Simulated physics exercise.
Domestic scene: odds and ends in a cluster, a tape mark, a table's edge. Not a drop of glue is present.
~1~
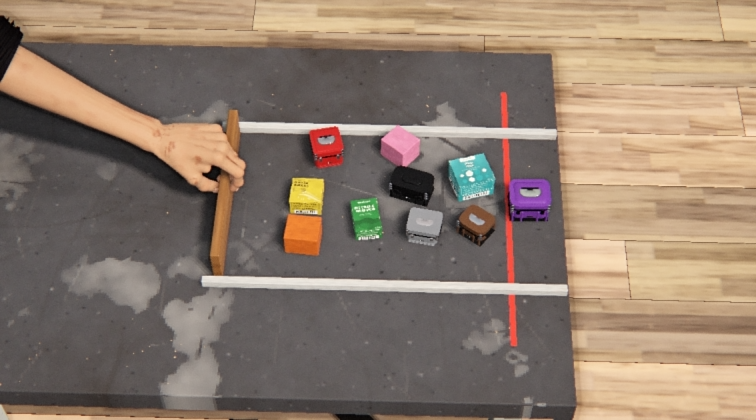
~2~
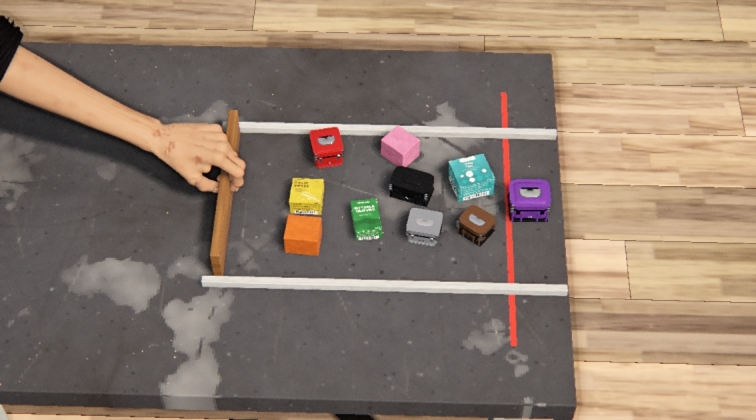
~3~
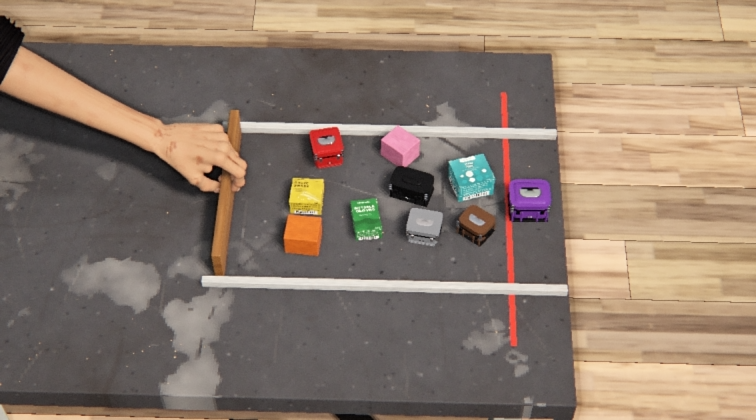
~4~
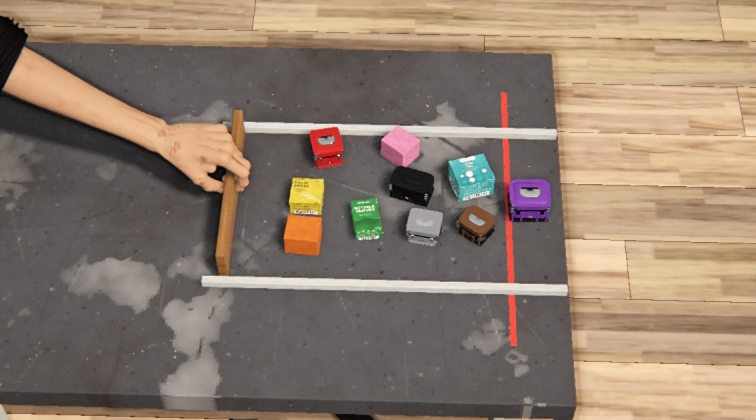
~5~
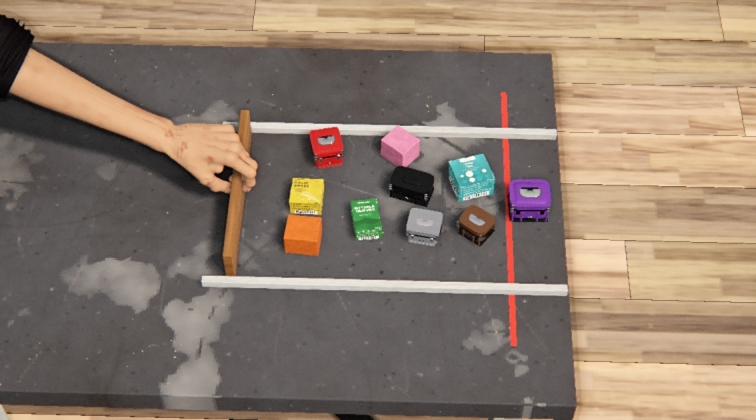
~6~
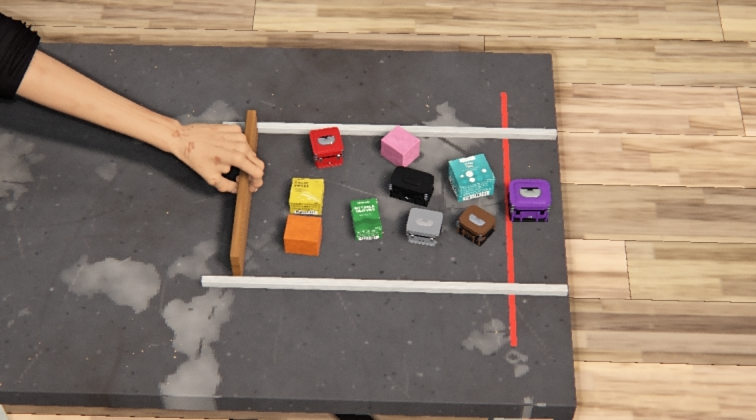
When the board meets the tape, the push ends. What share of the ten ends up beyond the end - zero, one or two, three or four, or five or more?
What ends up beyond the end is three or four of them.
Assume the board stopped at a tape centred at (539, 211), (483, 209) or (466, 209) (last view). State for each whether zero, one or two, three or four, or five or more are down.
Place by place: At least five, then just one or two, then just one or two.
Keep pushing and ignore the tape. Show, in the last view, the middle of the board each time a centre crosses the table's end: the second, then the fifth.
Its middle is around (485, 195) and later (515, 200).
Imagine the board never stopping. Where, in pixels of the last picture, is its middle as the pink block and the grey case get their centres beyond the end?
For the pink block, about (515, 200); for the grey case, about (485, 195).
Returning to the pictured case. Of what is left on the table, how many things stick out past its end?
2 in all.
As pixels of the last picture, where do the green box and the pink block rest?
First object about (557, 239); second object about (550, 143).
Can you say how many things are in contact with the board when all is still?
It adds up to 4.
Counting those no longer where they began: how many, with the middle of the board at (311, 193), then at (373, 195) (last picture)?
The count reaches 3 first and 8 second.
A little later, none off yet; purple case at rest near (529, 200); brown case at rest near (476, 226); turquoise box at rest near (471, 178).
When it is over, the number that fall off is three or four; down, grey case, turquoise box, brown case and purple case.
